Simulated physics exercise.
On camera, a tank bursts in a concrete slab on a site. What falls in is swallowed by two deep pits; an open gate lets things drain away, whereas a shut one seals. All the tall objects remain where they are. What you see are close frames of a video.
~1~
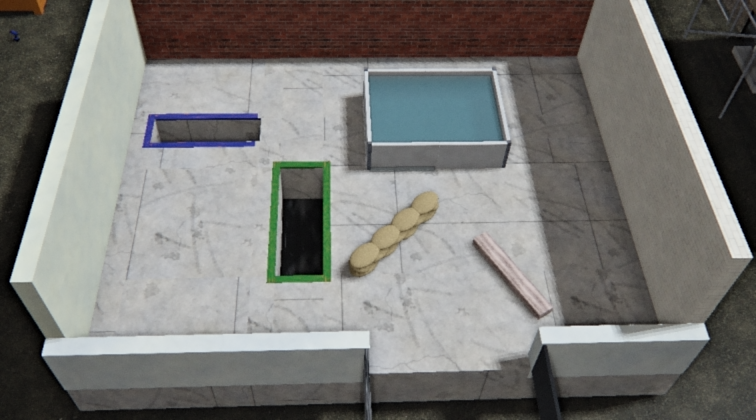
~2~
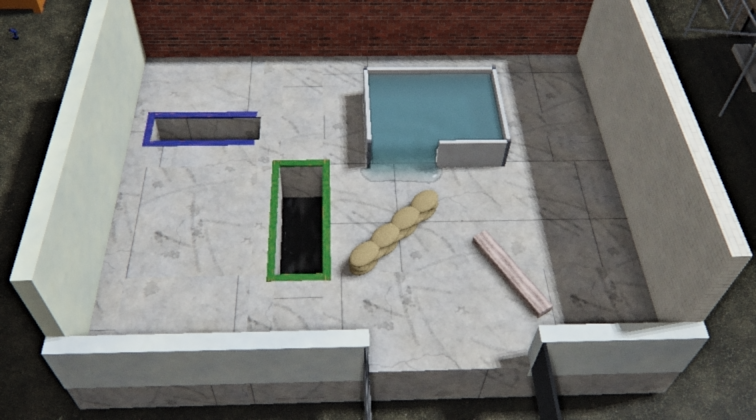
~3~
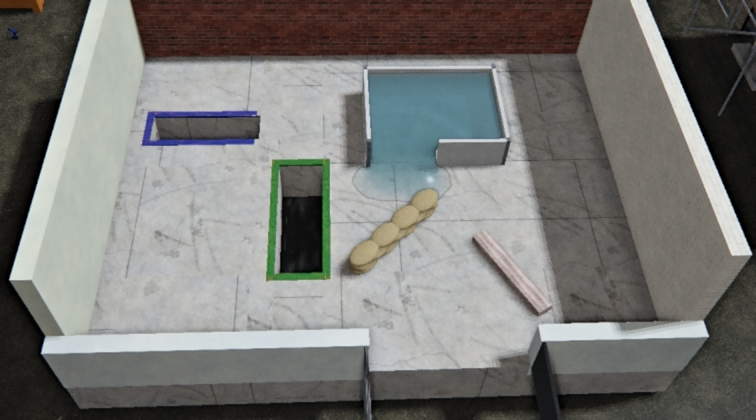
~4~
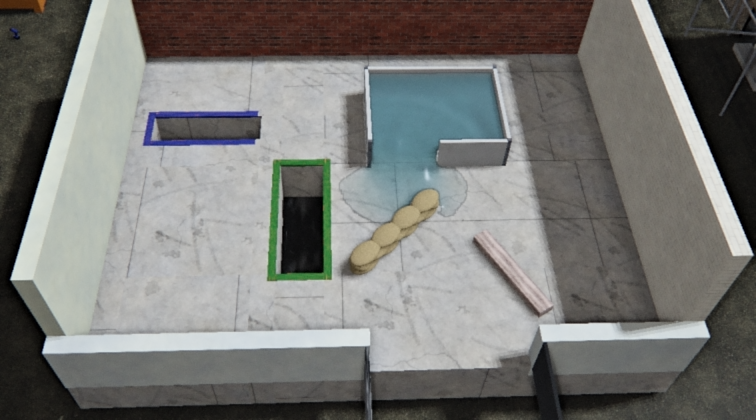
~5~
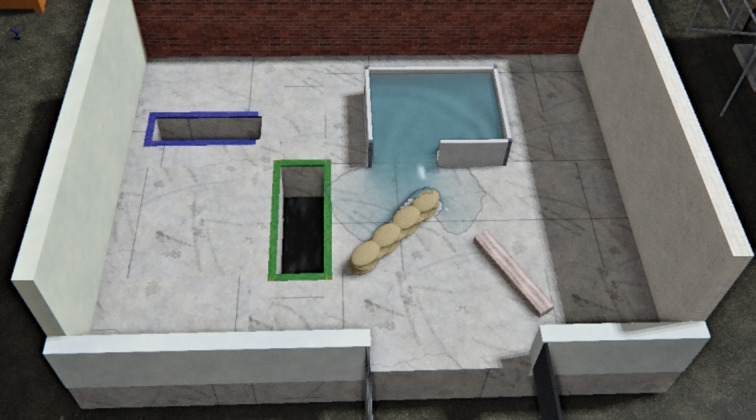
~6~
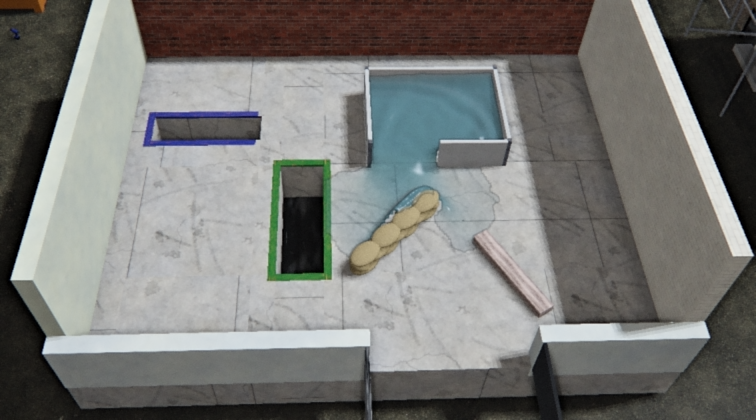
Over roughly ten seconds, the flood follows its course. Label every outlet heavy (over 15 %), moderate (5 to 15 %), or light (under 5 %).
Labels: Gate - light, green pit - heavy, blue pit - light.
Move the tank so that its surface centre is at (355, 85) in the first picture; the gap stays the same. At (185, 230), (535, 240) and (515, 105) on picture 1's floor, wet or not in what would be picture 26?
Okay, first one got wet, second one high and dry, last one high and dry.
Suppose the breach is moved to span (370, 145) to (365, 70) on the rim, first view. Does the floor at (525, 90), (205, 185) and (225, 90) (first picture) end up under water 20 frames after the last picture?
Spot by spot: Unaffected, then soaked through, then soaked through.
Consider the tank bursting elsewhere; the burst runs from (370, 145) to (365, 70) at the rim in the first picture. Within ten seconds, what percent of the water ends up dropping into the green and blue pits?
The green pit takes 20 per cent and the blue pit 45 per cent.
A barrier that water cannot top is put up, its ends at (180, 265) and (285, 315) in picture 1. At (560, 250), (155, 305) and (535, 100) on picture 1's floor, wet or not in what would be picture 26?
In the order given, the spots are swamped, spared and spared.
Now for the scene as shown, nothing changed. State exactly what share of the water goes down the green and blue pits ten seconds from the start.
About 58 and 0 per cent.
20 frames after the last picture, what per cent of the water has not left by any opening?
About 68 %.
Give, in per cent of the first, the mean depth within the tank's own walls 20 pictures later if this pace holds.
Estimate: Close to 42 %.
A moment on, water covers 10 % of the floor; the gate 0 %, the green pit 5 %, the blue pit 0 %.
Next, water covers 20 % of the floor; the gate 0 %, the green pit 17 %, the blue pit 0 %.
Then, water covers 20 % of the floor; the gate 0 %, the green pit 32 %, the blue pit 0 %.
Later, water covers 30 % of the floor; the gate 1 %, the green pit 47 %, the blue pit 0 %.
In the end, water covers 40 % of the floor; the gate 2 %, the green pit 58 %, the blue pit 0 %.
